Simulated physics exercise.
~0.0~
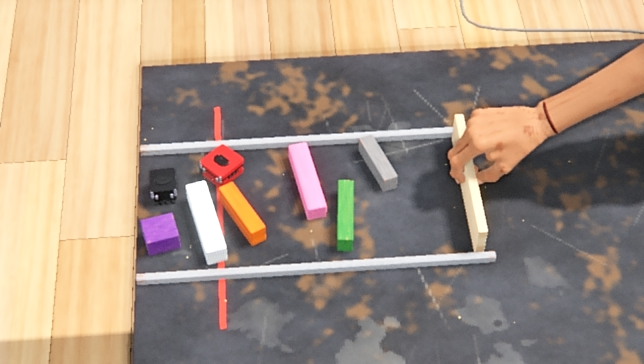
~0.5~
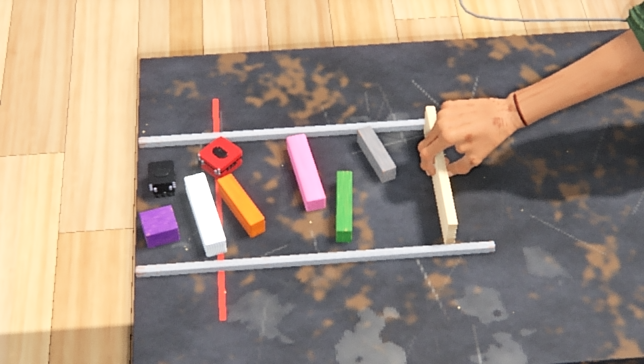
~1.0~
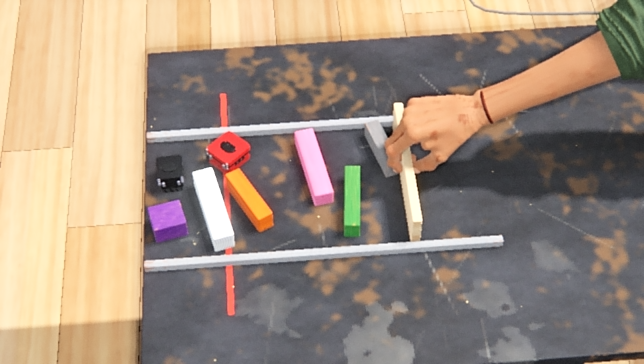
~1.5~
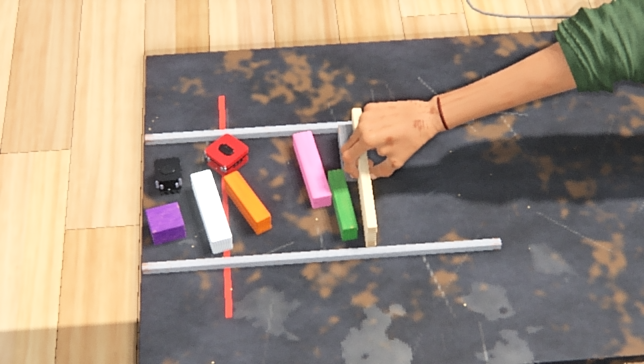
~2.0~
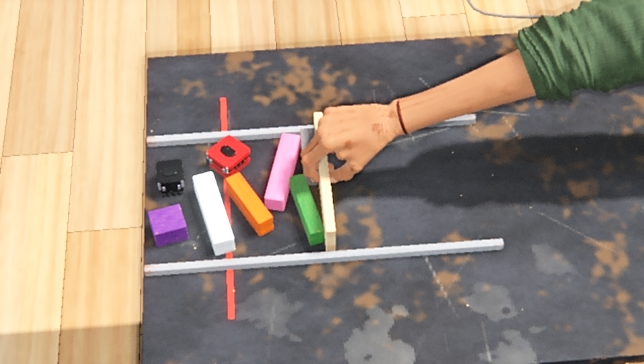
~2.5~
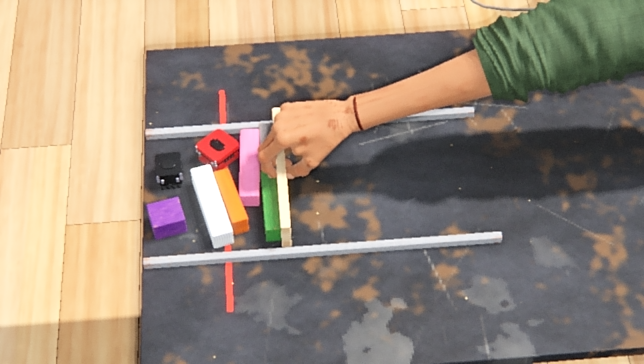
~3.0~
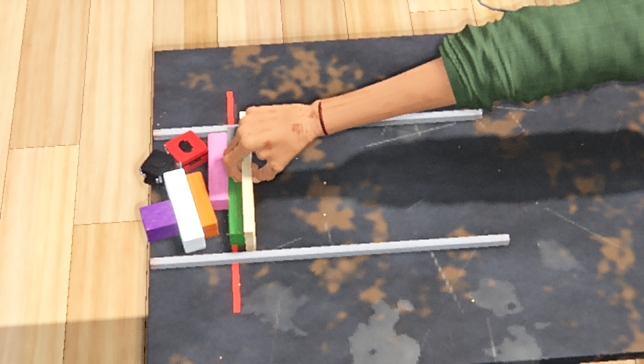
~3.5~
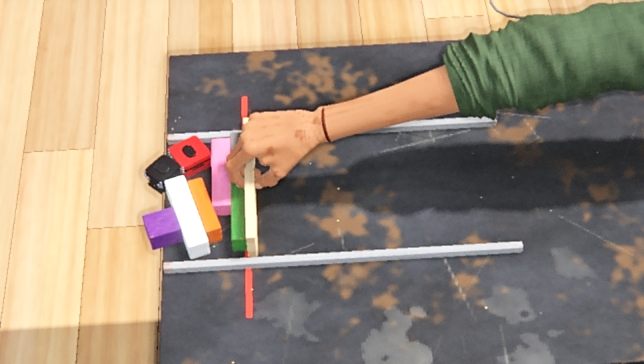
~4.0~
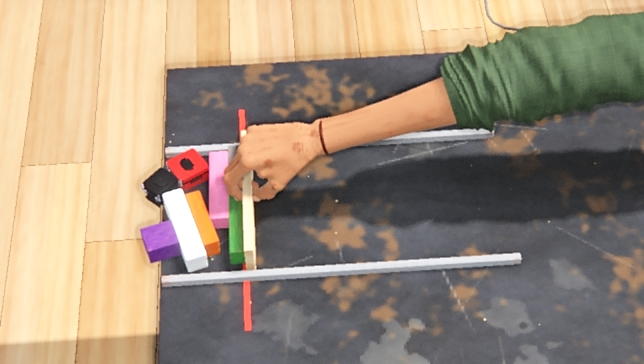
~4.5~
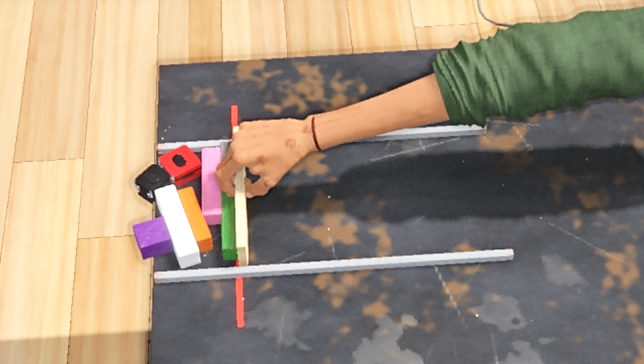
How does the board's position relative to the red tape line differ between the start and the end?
At the start the board stands far to the right of the red tape line, near the right end of the rails. By the end it has been pushed left and rests at the tape line.
